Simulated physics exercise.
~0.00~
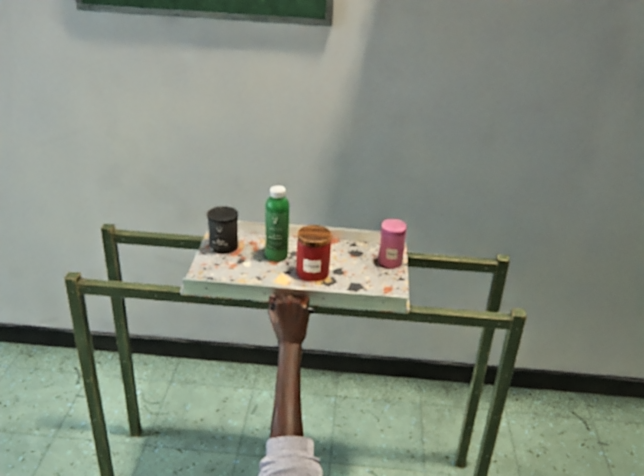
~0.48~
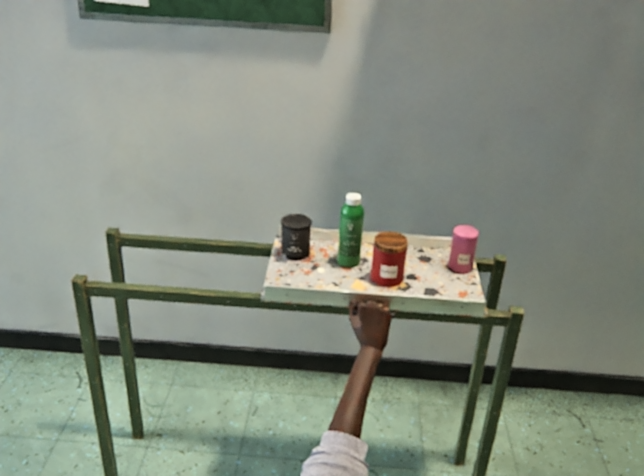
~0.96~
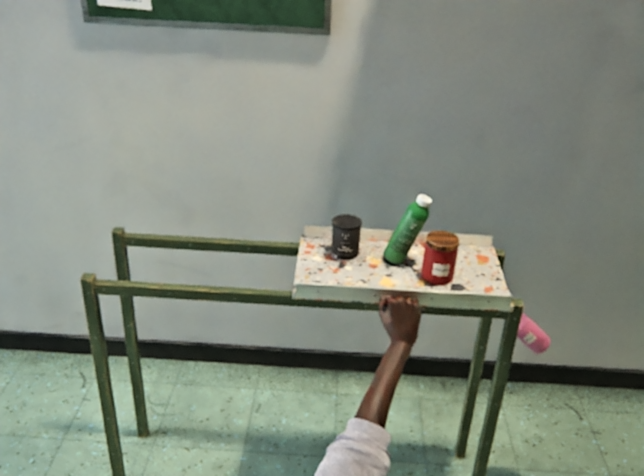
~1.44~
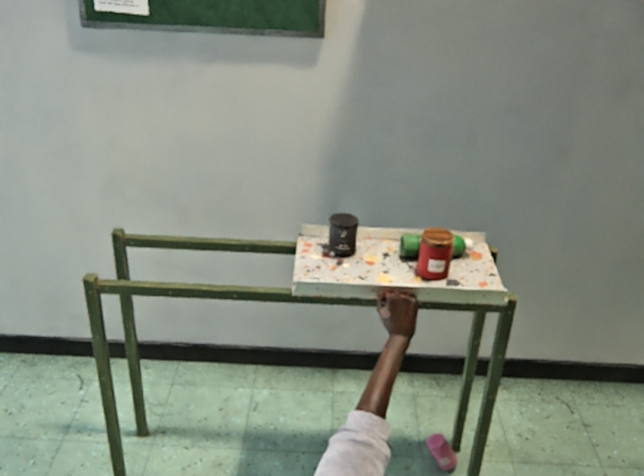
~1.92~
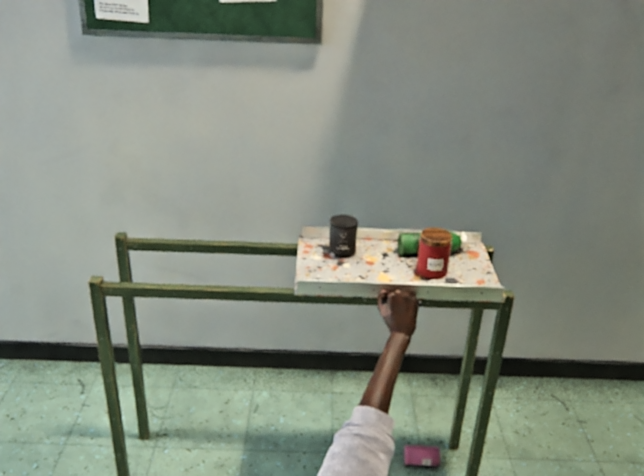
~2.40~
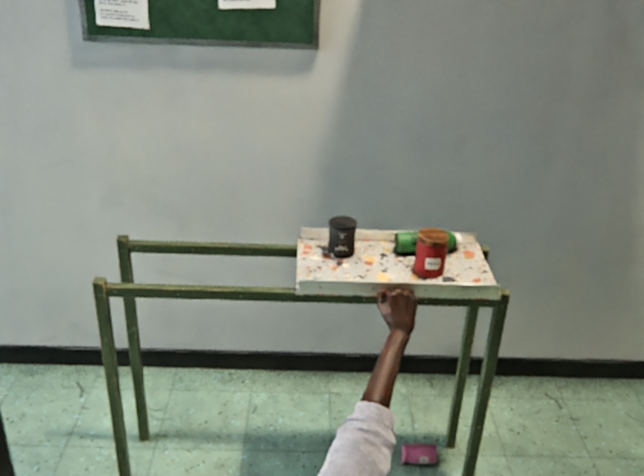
In a room with a green tiled floor, a hand slides a speckled tray holding four containers rightward along green rails; when it stops, the pink jar drops to the floor and the green bottle tips onto its side, while the black tin and red jar stay upright.
